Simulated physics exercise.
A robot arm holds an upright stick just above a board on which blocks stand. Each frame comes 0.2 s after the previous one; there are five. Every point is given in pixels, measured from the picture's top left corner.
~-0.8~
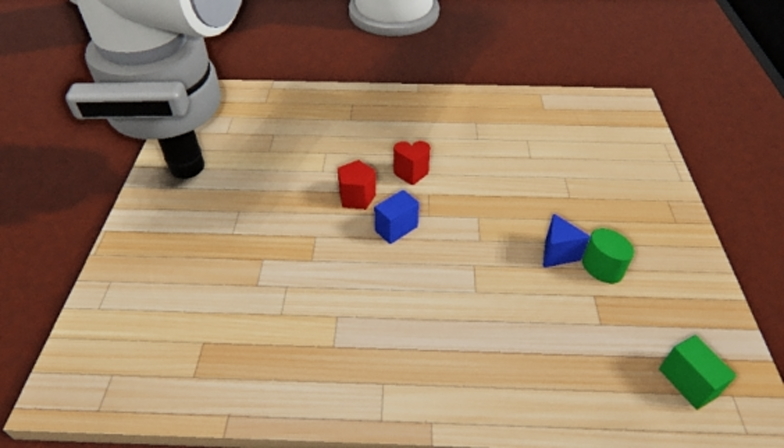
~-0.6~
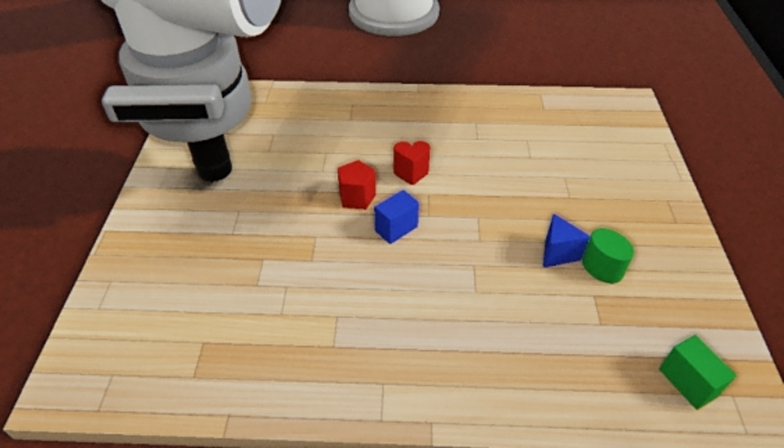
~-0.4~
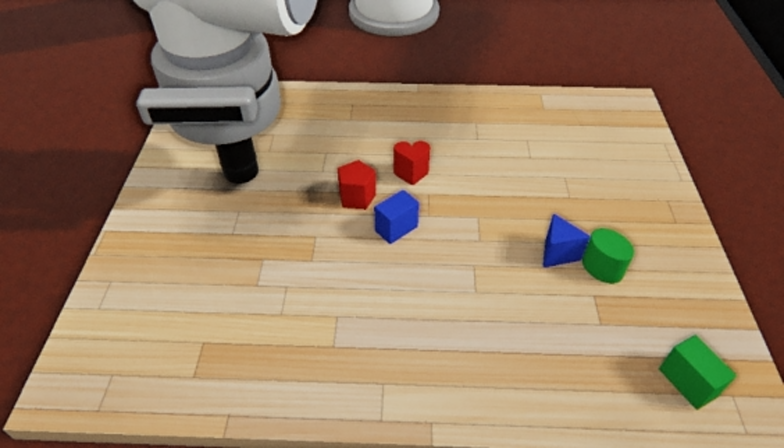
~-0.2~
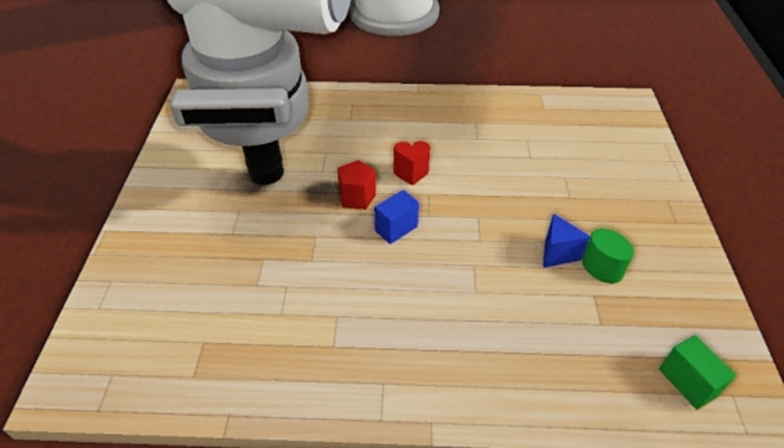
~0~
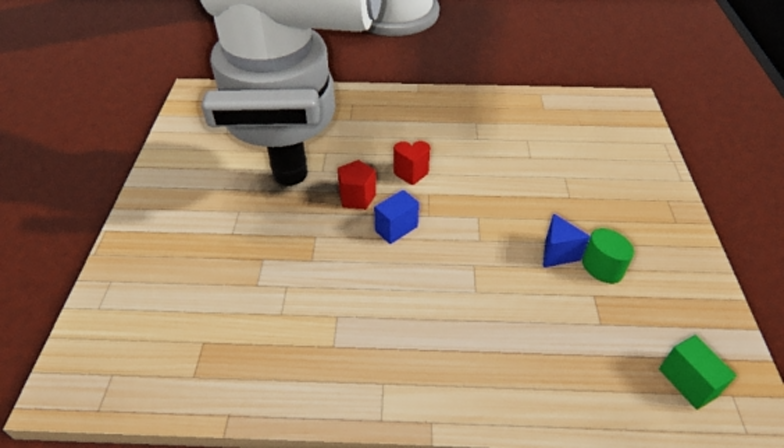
A robot arm holding a dark upright stick starts near the upper left of a wooden board and glides steadily to the right. It draws close to the red pentagonal block, while that block, the red heart, and the blue and green blocks all stay still.
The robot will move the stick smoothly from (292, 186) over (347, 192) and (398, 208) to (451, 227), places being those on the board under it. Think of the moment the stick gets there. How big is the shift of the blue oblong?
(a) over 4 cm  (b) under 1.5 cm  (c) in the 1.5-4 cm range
c
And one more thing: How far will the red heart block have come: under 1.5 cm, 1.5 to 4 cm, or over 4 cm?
Less than 1.5 cm.
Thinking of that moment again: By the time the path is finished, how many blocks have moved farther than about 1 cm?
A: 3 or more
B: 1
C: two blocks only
C (two blocks only)
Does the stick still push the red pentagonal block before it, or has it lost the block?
The red pentagonal block stays in front.
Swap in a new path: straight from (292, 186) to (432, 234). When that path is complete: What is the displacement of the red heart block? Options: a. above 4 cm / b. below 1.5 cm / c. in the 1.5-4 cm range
b - below 1.5 cm.
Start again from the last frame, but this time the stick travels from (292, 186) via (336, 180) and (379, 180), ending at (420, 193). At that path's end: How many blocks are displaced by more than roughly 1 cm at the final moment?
Two get moved.
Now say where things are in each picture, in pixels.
The first picture shows tip of the stick (188, 168), middles of tops, red pentagonal block (355, 173), blue oblong (397, 204), red heart block (412, 149).
The second picture shows stick (215, 171), nothing pushed.
The third picture shows stick (242, 173), nothing pushed.
The fourth picture shows stick (267, 174), nothing pushed.
The fifth picture shows stick (291, 175), red pentagonal block (355, 173), blue oblong (397, 204), red heart block (412, 149).
The first path, step by step. One third of the way, stick (346, 181); red pentagonal block (378, 179), turned 15° clockwise.
Two thirds of the way, stick (399, 197); red pentagonal block (427, 200), turned 60° clockwise; blue oblong (414, 223), turned 55° clockwise.
At the end, stick (452, 216); red pentagonal block (478, 225), turned 80° clockwise; blue oblong (415, 226), turned 70° clockwise; red heart block unmoved.
